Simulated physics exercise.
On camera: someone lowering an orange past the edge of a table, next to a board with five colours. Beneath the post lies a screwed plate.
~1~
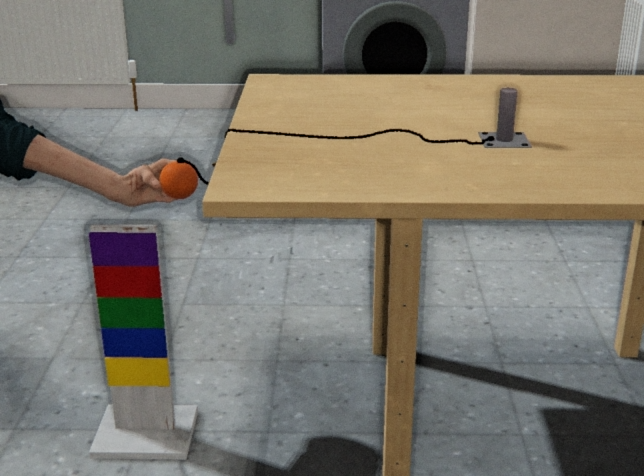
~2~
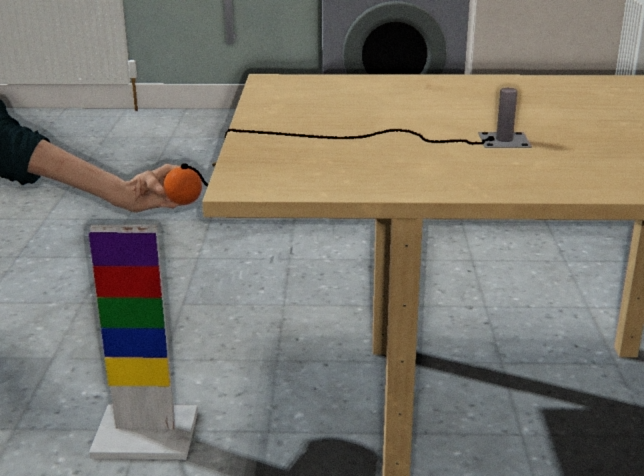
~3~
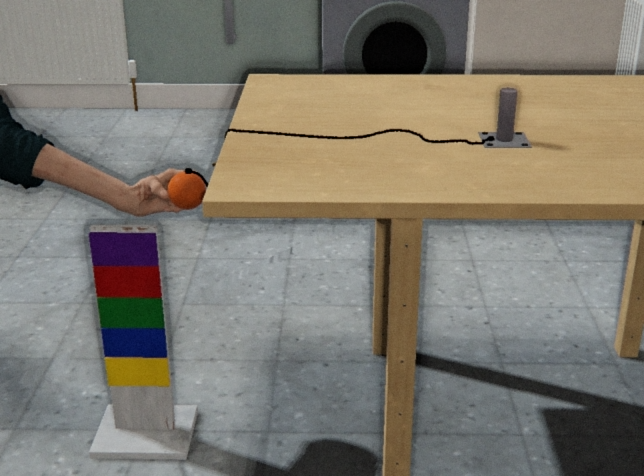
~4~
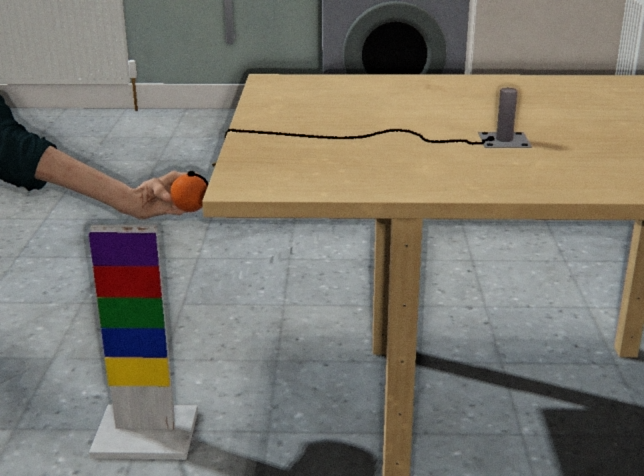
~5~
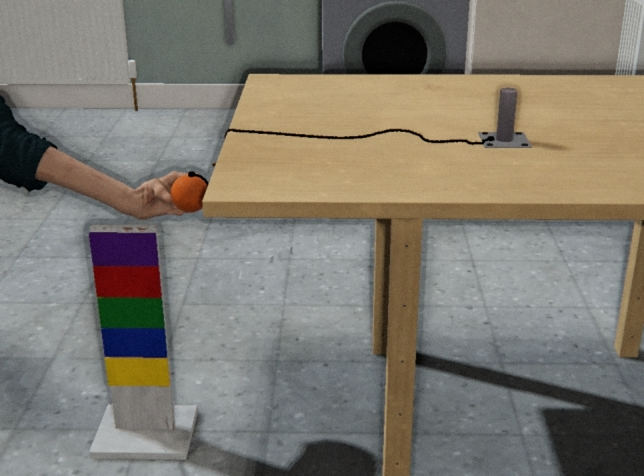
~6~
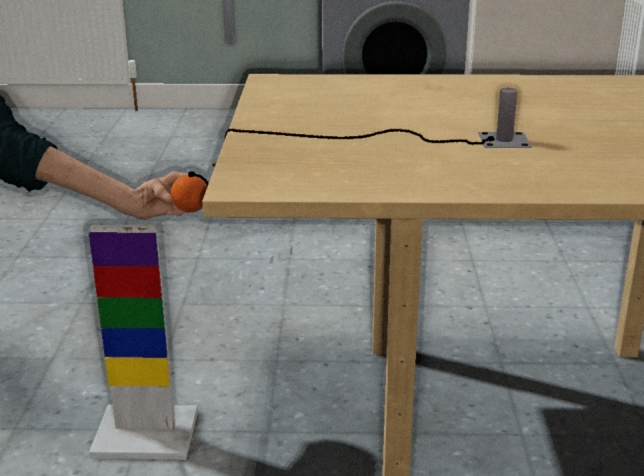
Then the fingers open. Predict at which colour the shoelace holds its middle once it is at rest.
At red, I would say.
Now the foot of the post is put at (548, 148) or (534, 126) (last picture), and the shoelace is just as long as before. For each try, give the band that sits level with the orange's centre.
First case: Purple. Second case: Purple.
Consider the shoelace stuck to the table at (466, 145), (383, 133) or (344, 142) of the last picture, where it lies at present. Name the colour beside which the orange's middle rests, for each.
In that order: Red; purple; purple.
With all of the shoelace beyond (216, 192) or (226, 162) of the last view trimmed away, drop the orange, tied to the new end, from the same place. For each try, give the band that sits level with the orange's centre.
Try by try it comes out as purple; higher than all five.
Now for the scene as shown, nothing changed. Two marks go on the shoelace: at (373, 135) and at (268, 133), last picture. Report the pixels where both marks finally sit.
At (337, 136), then (229, 136).
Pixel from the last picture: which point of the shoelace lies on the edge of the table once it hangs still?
Near pixel (261, 133).
Soon after, orange near (247, 262); level with purple.
After that, orange near (217, 280); level with red.
In the end, orange near (229, 284); level with red. The red one.
